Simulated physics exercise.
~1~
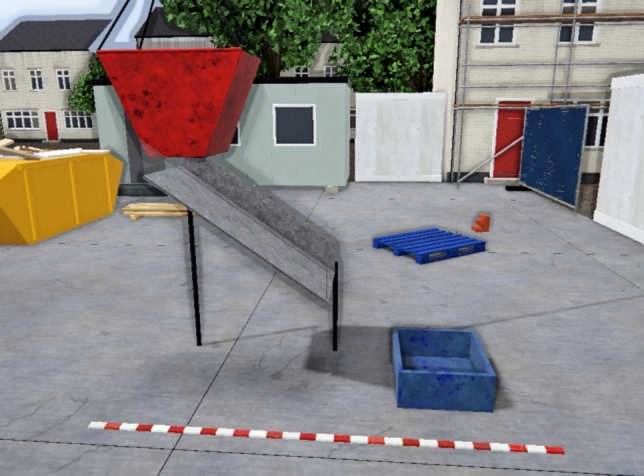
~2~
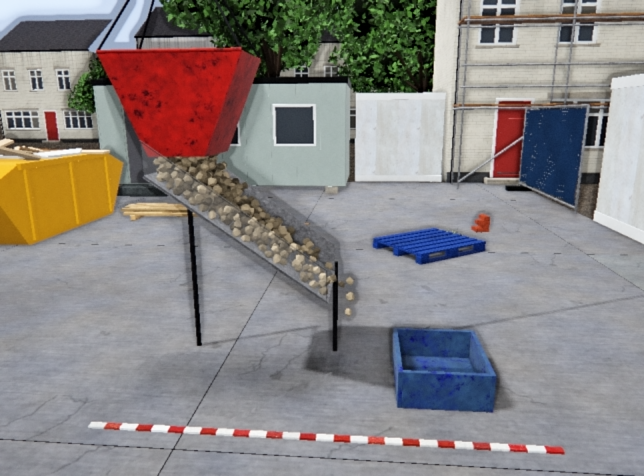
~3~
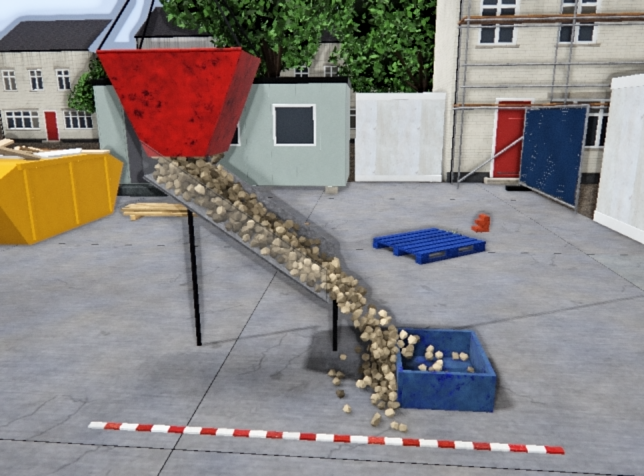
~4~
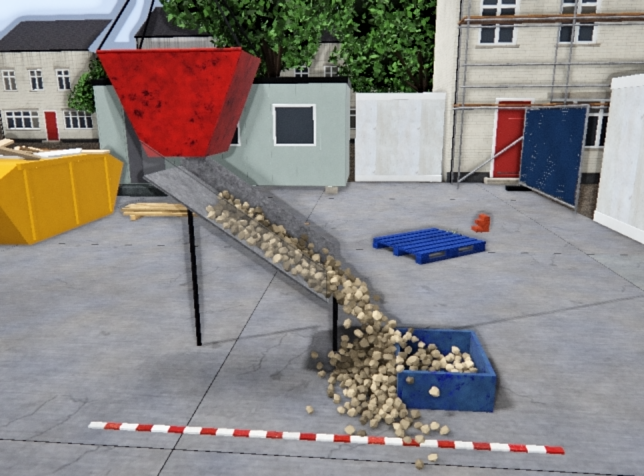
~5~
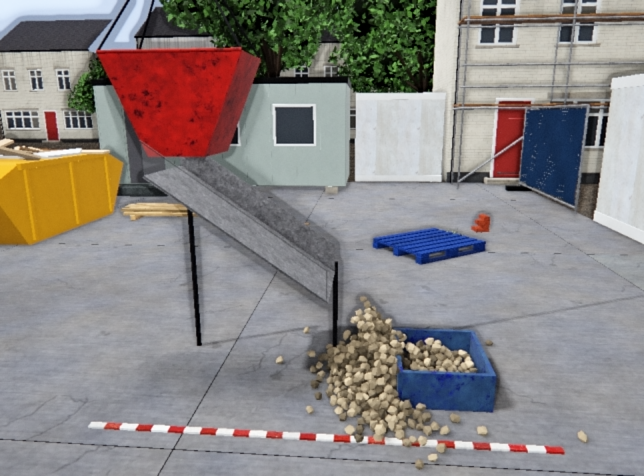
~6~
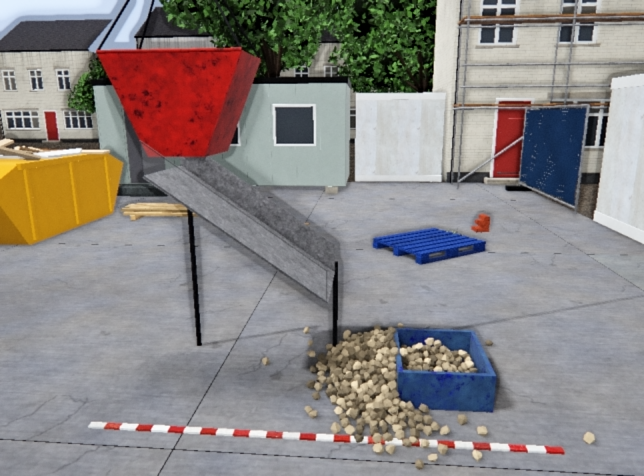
In the video, pale stones pour from a red hopper down a sloping grey chute toward a blue bin in a paved yard, and most end up heaped on the ground left of the bin, with a smaller share inside and a few scattered in front and to the right.
